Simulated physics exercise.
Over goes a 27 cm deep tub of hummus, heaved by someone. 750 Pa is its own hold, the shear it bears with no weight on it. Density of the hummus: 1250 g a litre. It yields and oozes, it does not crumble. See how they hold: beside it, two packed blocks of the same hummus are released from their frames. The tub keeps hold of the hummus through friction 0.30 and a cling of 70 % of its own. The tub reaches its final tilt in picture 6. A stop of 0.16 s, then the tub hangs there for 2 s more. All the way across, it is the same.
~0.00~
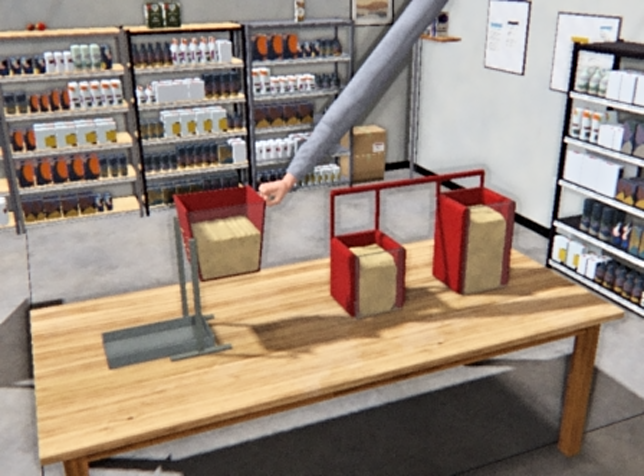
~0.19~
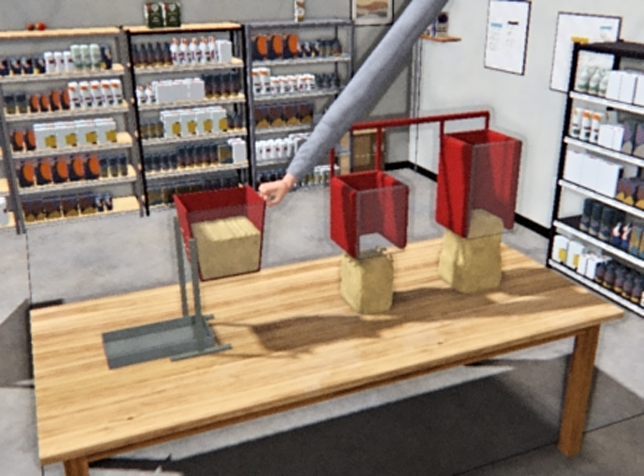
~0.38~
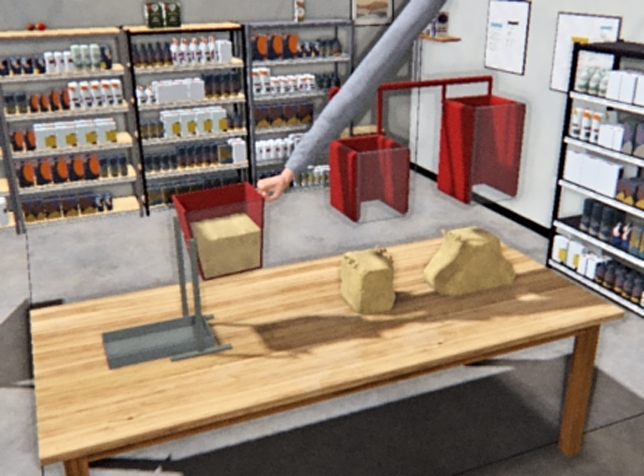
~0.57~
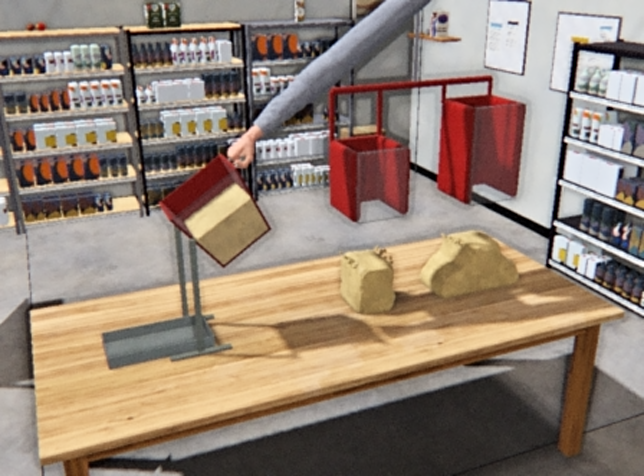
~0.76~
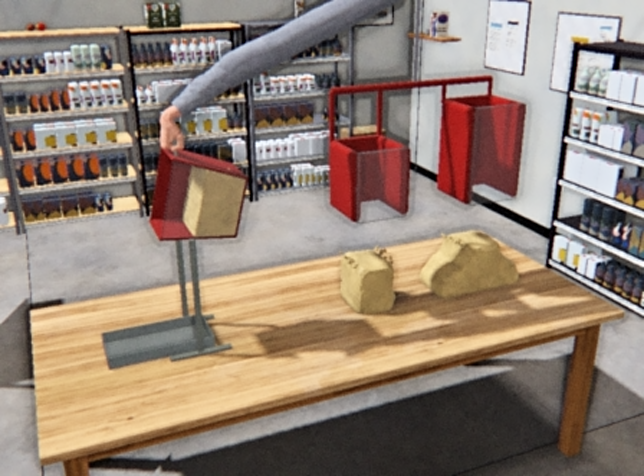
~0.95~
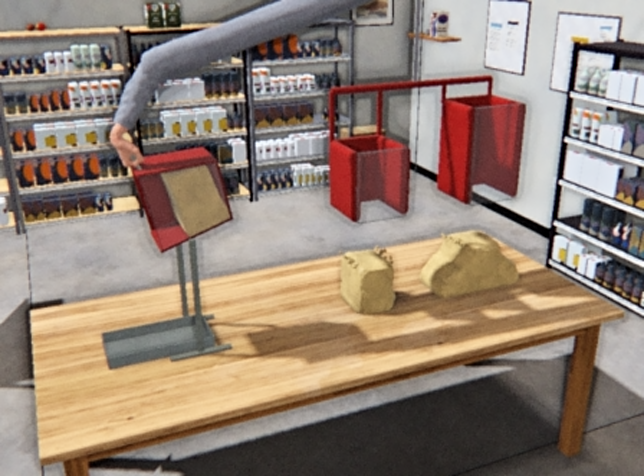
The clip shows a red frame lifting off two tan blocks on a wooden table, the right one slumping into a low mound, before a hand tilts a red tub of similar material far over to the left.
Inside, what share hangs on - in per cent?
I would say around 0 per cent.
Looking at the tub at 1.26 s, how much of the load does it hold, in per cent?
The tub holds some 65 % at that moment.
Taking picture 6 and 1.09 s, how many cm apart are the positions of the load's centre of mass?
Displacement noted: Approx. 7 cm... about that.
By 1.09 s, the tub is at 101 degrees and holds 100 %.
By 1.26 s, the tub is at 101 degrees and holds 66 %.
By 1.43 s, the tub is at 101 degrees and holds 31 %.
By 1.60 s, the tub is at 101 degrees and holds 0 %.
By 2.95 s, at the end, the tub is at 101 degrees and holds 0 %.
